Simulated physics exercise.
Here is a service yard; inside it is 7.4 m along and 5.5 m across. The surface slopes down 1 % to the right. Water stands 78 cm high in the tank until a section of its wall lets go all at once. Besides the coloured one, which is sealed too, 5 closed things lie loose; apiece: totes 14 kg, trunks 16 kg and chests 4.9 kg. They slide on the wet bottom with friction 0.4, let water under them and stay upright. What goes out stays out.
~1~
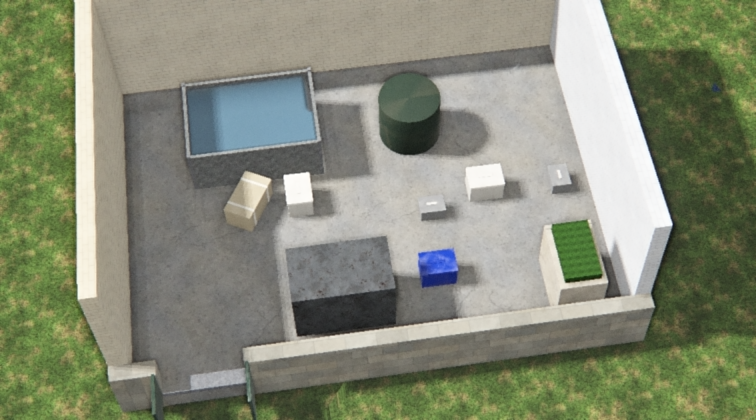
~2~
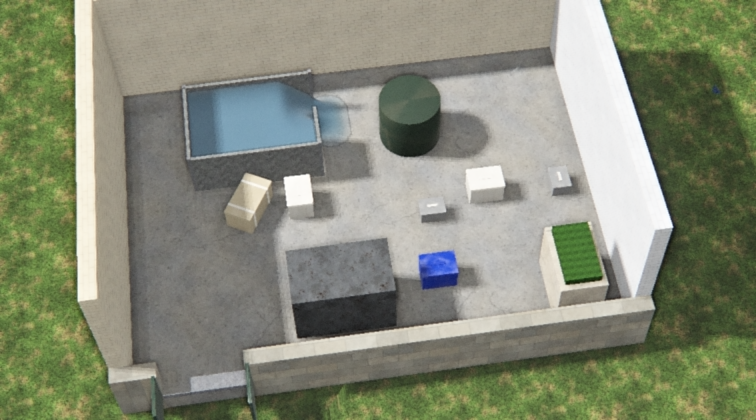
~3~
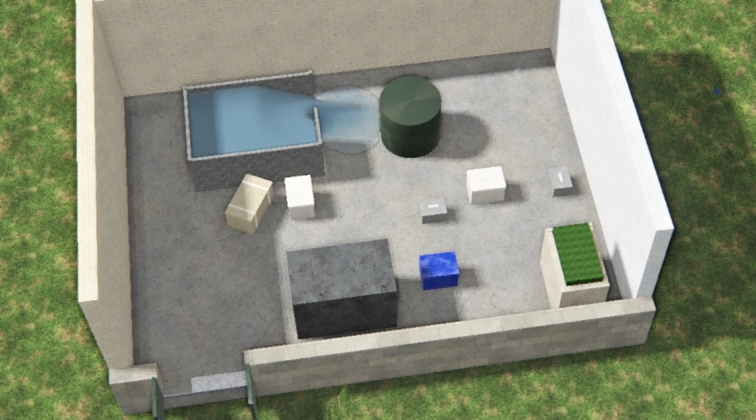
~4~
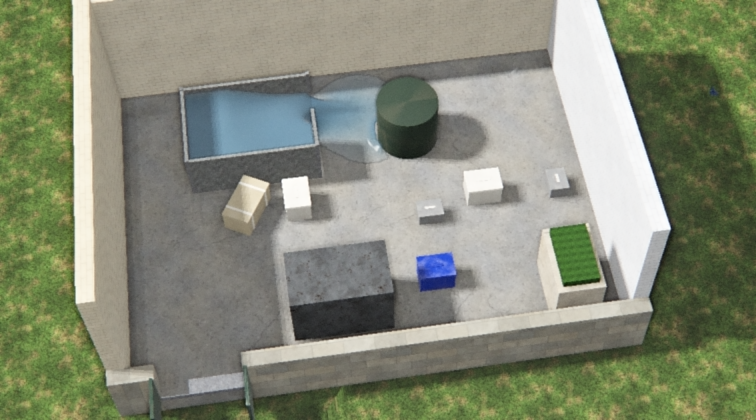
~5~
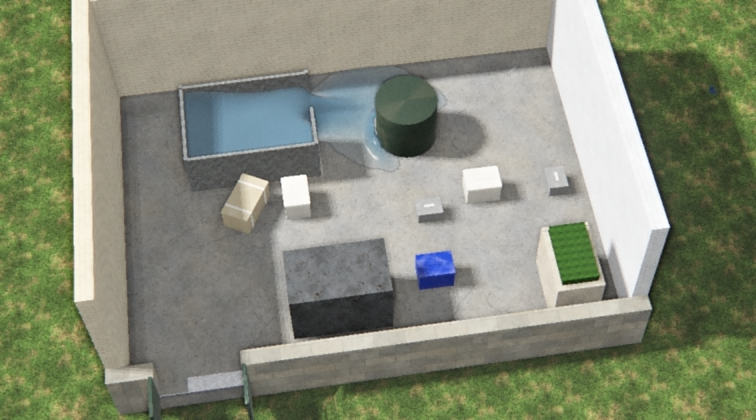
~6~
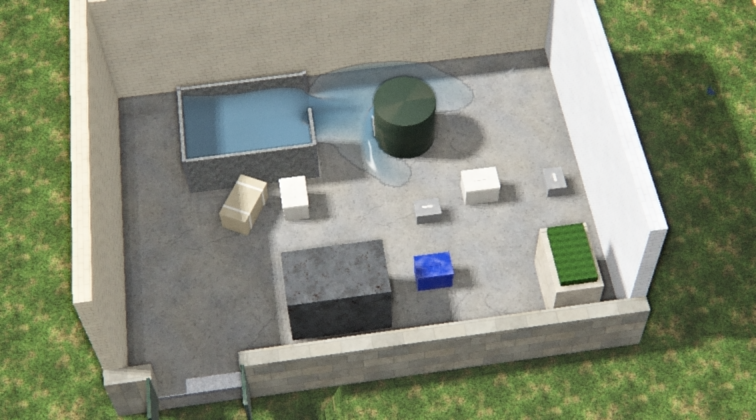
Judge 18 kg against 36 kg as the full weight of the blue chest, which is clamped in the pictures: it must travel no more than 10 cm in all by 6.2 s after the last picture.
I expect that only the higher weight holds it.
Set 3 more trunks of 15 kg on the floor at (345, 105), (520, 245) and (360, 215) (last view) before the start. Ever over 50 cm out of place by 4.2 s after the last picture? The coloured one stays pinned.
In turn: Over, over, over.
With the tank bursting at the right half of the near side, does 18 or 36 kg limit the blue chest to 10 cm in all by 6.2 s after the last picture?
In that case neither load is enough.
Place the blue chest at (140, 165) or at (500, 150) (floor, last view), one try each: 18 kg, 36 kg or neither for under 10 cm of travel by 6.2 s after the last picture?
In turn: The smaller is enough; only the larger holds.
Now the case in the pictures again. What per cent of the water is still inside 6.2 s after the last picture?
About 100 per cent.
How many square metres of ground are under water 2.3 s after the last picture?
Some 23 m2.
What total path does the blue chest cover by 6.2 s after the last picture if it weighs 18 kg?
Some 50 cm in all.
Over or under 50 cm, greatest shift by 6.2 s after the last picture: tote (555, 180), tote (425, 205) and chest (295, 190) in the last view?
In turn: Past it, under, short of it.
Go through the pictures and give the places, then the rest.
The first frame shows the blue chest at (438, 262) rests on the ground; water covers 2.9 m2; 0 of 6 have shifted.
The second frame shows the blue chest at (438, 264) rests on the ground; 3.4 m2 under water; 0 of 6 have shifted.
The third frame shows the blue chest at (439, 264), on the bottom; 4.2 m2 under water; 0 of 6 have shifted.
The fourth frame shows the blue chest at (436, 266), on the bottom; water covers 4.9 m2; 0 of 6 have shifted.
The fifth frame shows the blue chest at (435, 264), on the bottom; water covers 5.7 m2; 0 of 6 have shifted.
The sixth frame shows the blue chest at (433, 265), on the bottom; water covers 6.5 m2; 0 of 6 have shifted.
Then, 0.6 s after the last picture the blue chest would be 0 cm from its start with 18 kg and 0 cm from its start with 36 kg; 0 cm of water round it then.
Then, 2.3 s after the last picture the blue chest would be 17 cm from its start with 18 kg and 0 cm from its start with 36 kg; 3 cm of water round it then.
Then, 4.2 s after the last picture the blue chest would be 18 cm from its start with 18 kg and 0 cm from its start with 36 kg; 5 cm of water round it then.
Then, 6.2 s after the last picture the blue chest would be 49 cm from its start with 18 kg and 0 cm from its start with 36 kg; 12 cm of water round it then.
